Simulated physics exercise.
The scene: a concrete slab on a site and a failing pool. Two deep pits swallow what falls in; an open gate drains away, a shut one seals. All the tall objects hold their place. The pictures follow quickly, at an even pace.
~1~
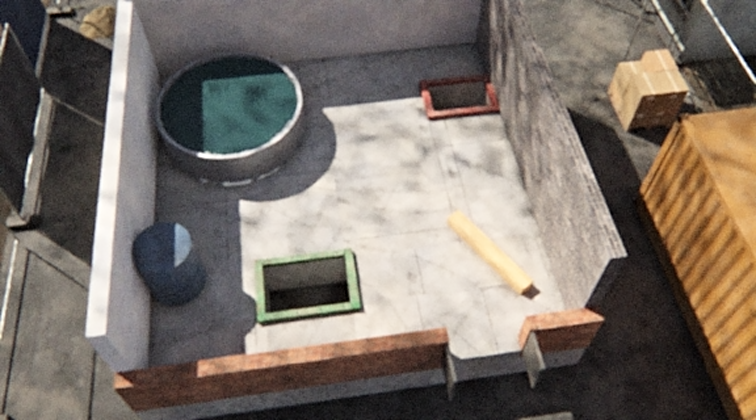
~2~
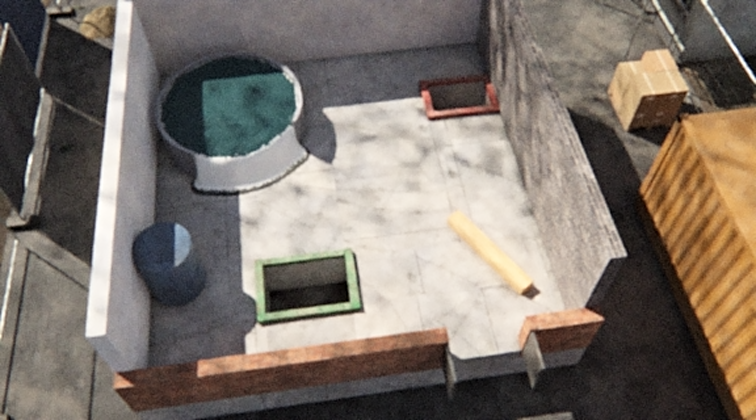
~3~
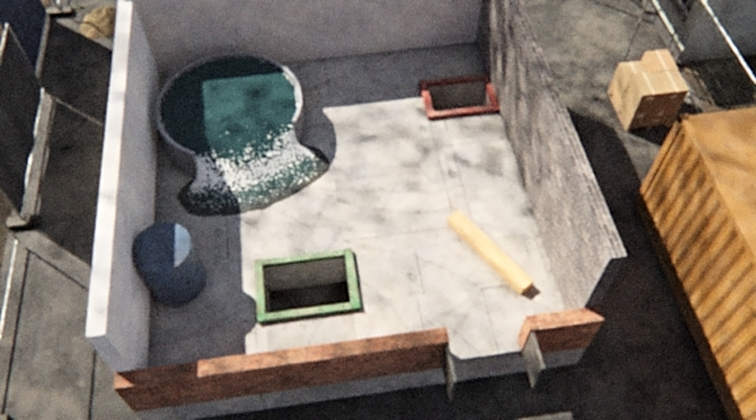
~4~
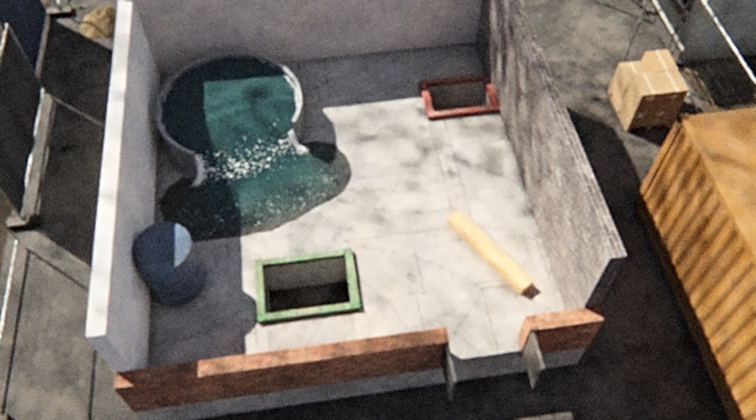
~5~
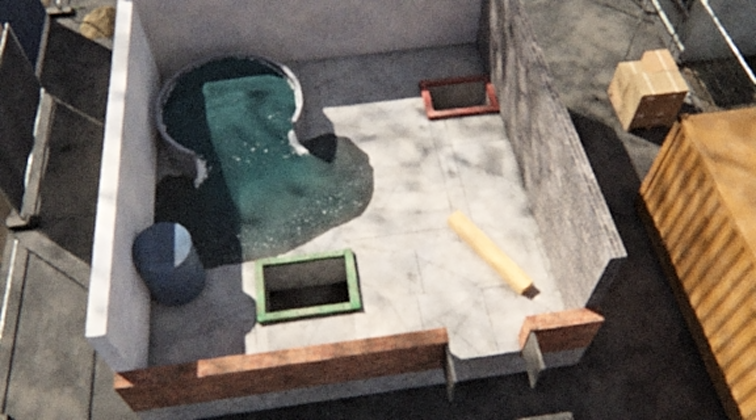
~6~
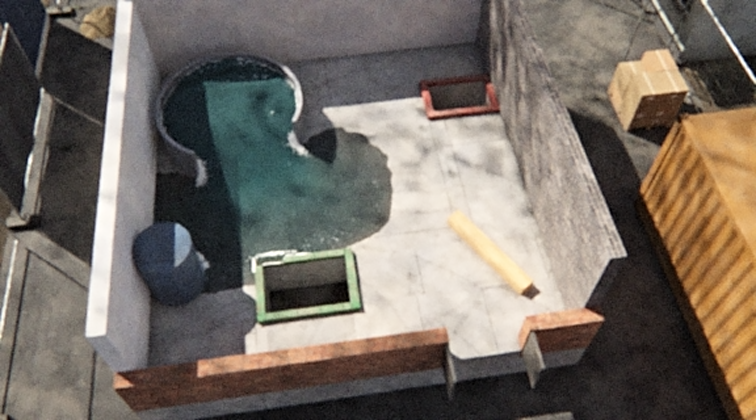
Water in a round pool burst out through the front side and spread across the walled concrete floor, flowing past a blue barrel on the left and reaching the green-edged pit.
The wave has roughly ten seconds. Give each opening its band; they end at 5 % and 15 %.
In the end: The gate takes between 5 and 15 %; the red pit takes under 5 %; the green pit takes over 15 %.
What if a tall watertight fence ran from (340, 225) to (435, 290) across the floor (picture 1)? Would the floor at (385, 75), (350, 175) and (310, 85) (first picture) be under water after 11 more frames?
In turn: Free of water, under water, no water.
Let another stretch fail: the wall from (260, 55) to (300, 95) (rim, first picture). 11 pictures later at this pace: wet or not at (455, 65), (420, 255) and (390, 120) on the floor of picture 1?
In that order: Flooded, clear, flooded.
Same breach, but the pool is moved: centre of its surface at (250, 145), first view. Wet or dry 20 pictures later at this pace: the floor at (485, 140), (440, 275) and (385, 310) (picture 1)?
In that order: Not flooded, awash, under water.
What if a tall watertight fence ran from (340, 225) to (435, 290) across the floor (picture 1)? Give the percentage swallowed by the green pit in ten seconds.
In per cent: Green 25.
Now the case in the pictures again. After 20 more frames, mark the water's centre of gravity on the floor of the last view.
Near (278, 216).
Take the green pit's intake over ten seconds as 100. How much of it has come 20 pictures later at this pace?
Close to 85 %.
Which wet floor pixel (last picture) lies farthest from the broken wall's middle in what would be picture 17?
Roughly at (530, 334).
A moment on, water covers 40 % of the floor; the gate 0 %, the red pit 0 %, the green pit 4 %.
Next, water covers 55 % of the floor; the gate 0 %, the red pit 0 %, the green pit 10 %.
Then, water covers 60 % of the floor; the gate 3 %, the red pit 0 %, the green pit 16 %.
Later, water covers 70 % of the floor; the gate 7 %, the red pit 0 %, the green pit 19 %.
In the end, water covers 90 % of the floor; the gate 13 %, the red pit 0 %, the green pit 19 %.
